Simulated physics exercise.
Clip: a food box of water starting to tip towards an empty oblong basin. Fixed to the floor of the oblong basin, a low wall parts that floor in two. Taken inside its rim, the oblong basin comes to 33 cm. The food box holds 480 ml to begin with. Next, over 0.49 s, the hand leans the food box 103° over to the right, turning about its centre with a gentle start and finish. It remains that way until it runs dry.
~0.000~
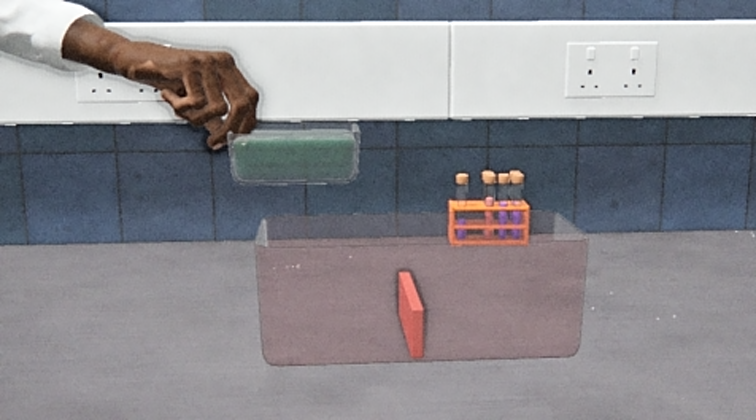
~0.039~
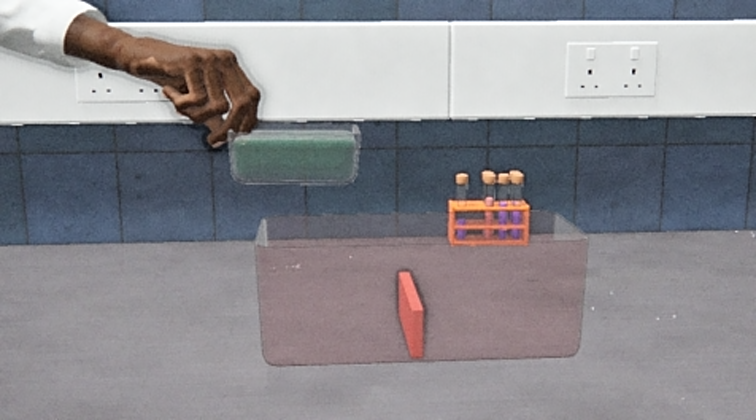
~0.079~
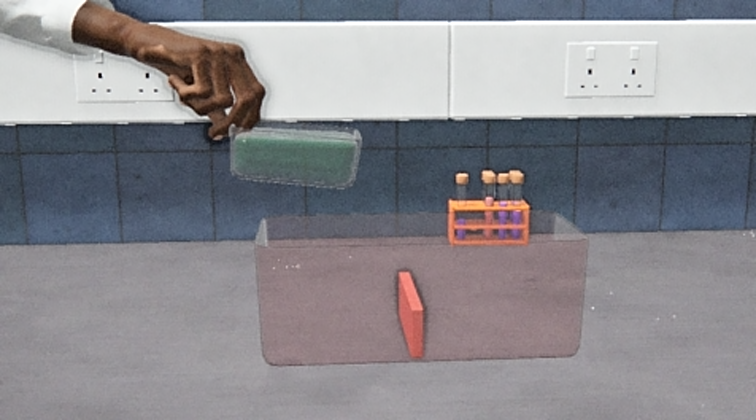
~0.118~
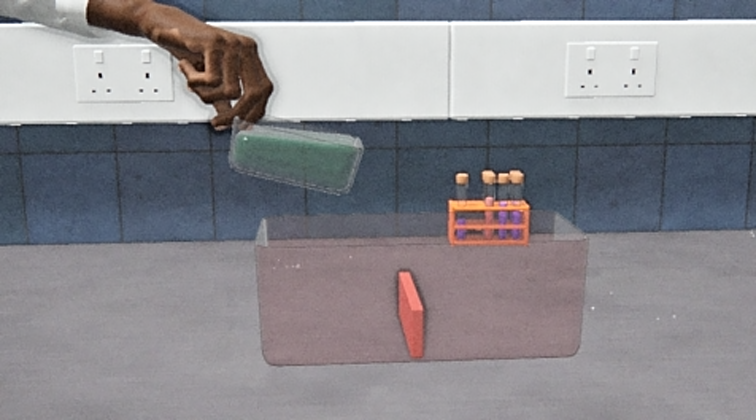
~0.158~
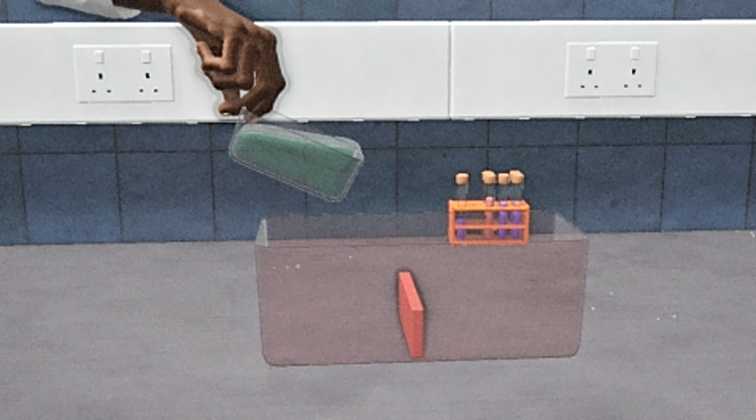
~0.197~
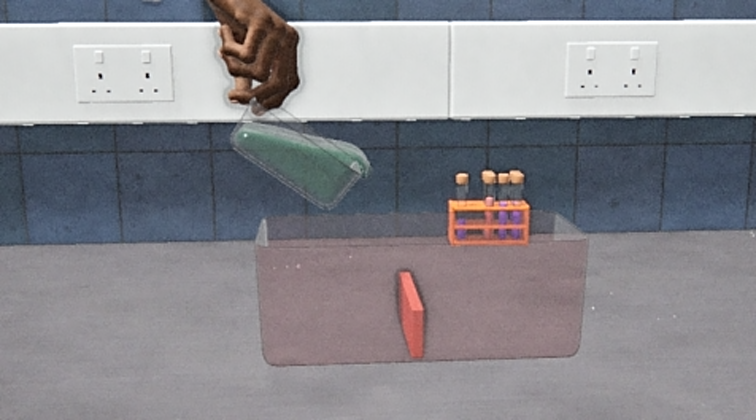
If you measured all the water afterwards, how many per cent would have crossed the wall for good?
Around 17 per cent would have crossed.
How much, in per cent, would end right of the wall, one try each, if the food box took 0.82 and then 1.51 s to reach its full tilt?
In order, 45 and 55 per cent.
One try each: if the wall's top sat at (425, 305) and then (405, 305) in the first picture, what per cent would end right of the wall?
10 % and 40 %.
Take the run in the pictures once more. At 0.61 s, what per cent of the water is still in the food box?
1 %.
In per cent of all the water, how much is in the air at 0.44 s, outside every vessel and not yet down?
Near 12 in a hundred.
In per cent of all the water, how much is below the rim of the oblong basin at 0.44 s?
Some 80 per cent.
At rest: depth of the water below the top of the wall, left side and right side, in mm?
About 34 mm on the left, about 48 mm on the right.
By 0.44 s the tilt is 100° and 7 per cent is still to pour, 67 is left of the wall and 14 right of it.
By 0.61 s the tilt is 103° and 1 per cent is still to pour, 79 is left of the wall and 16 right of it.
By 0.79 s the tilt is 103° and 0 per cent is still to pour, 80 is left of the wall and 17 right of it.
By 0.99 s the tilt is 103° and 0 per cent is still to pour, 80 is left of the wall and 17 right of it.
At rest 80 per cent lies left of the wall, 17 right of it and 3 outside.
